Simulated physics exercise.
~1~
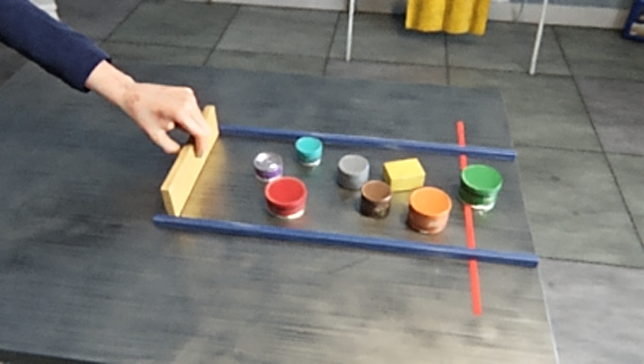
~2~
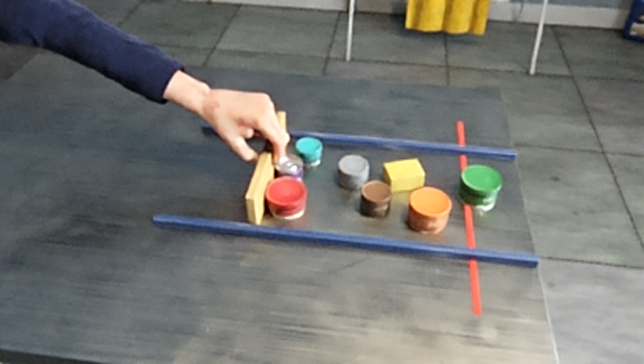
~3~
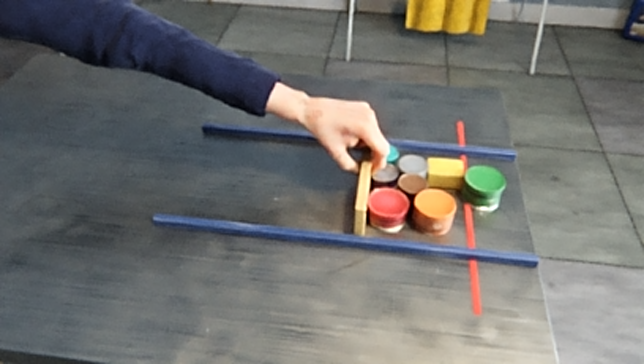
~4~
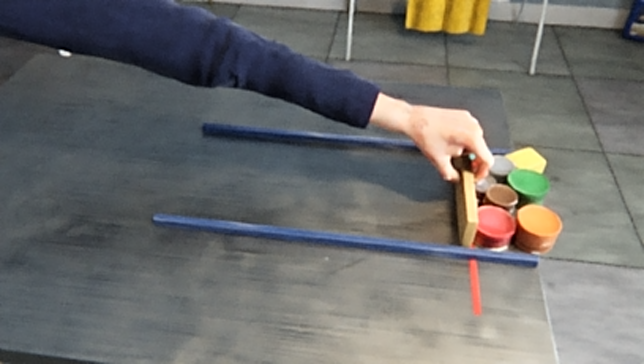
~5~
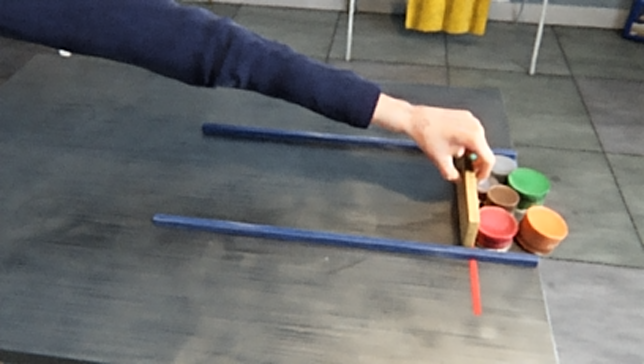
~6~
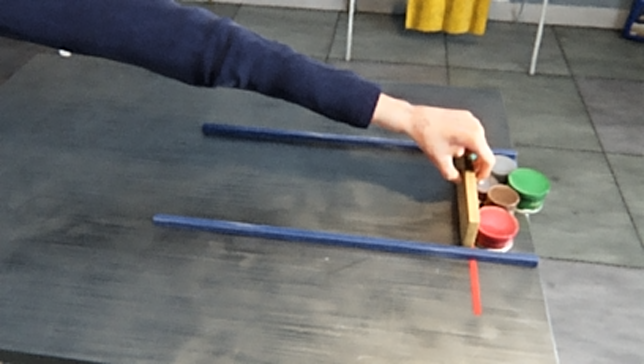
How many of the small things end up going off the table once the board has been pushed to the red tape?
Two of them go off the table, the yellow block and then the orange tub.
